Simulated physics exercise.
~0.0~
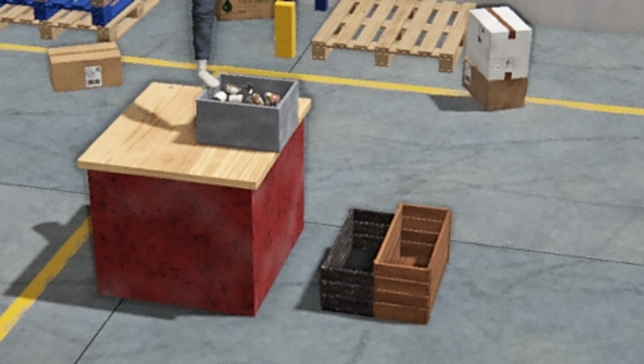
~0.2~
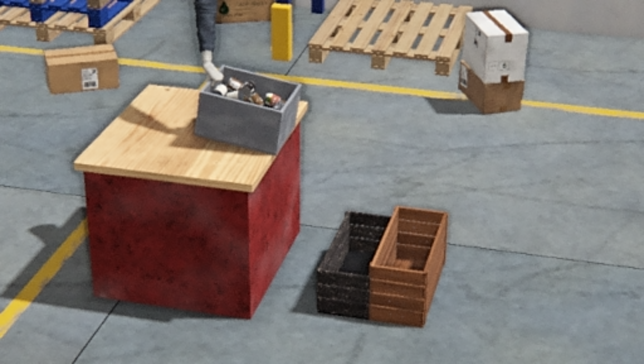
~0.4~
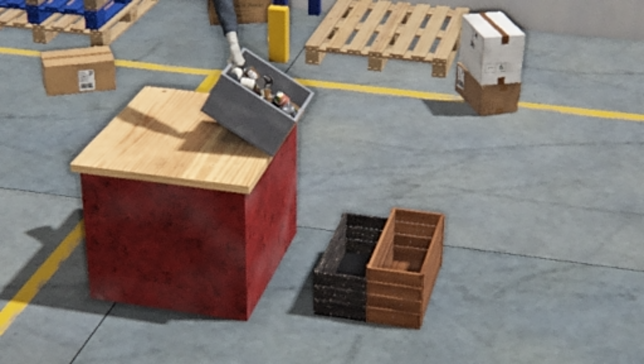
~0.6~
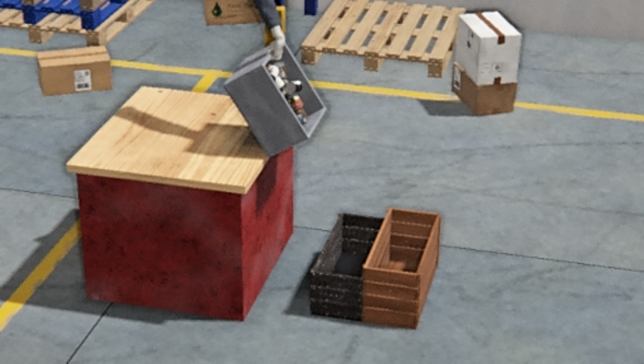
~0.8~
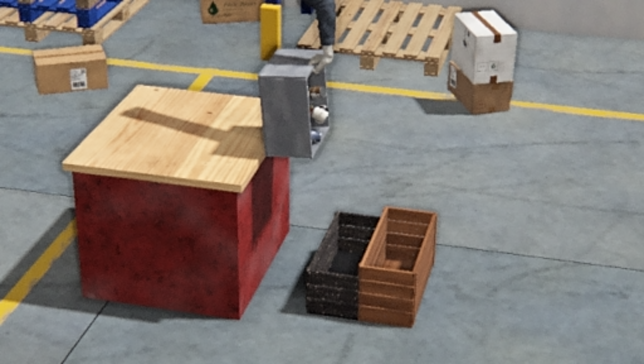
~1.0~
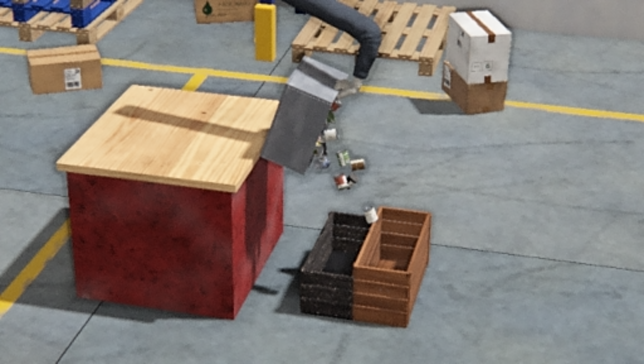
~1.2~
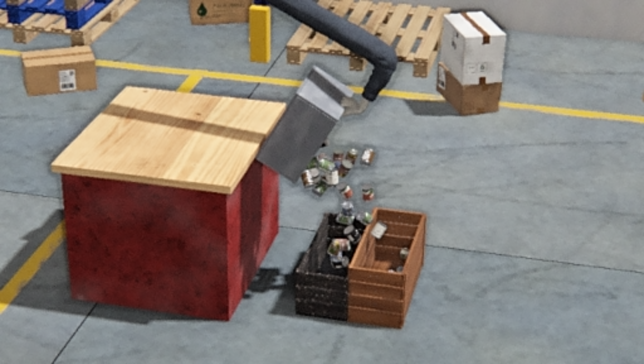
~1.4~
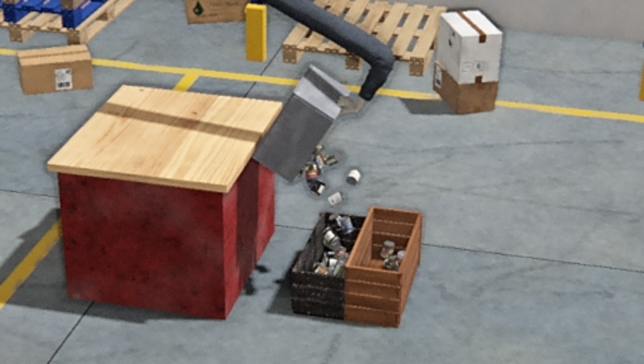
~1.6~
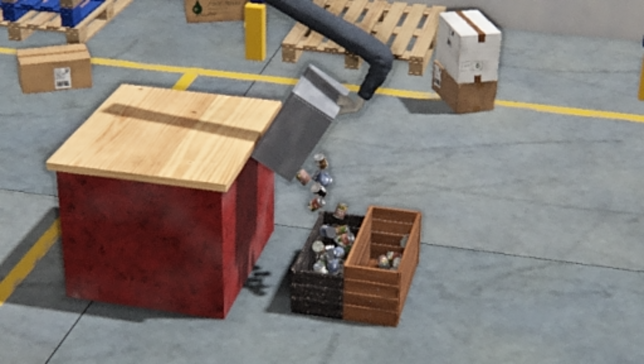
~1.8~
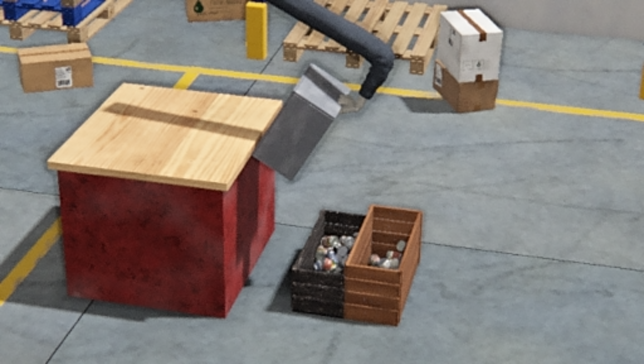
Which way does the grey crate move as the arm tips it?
The grey crate moves to the right, going over the edge of the bench as it turns.
At the start, a grey crate full of small tins sits on a wooden-topped red bench, with an empty black bin and an empty wooden bin side by side on the floor to the right. A dark arm tilts the crate over the bench's right edge, slowly turning it onto its side. As it tips further, the first tins slide out, then a thick stream tumbles down into both bins. The crate stops with its mouth angled downward and is held there while the last tins drop. At the end, the black bin holds the larger heap and the wooden bin a smaller one.
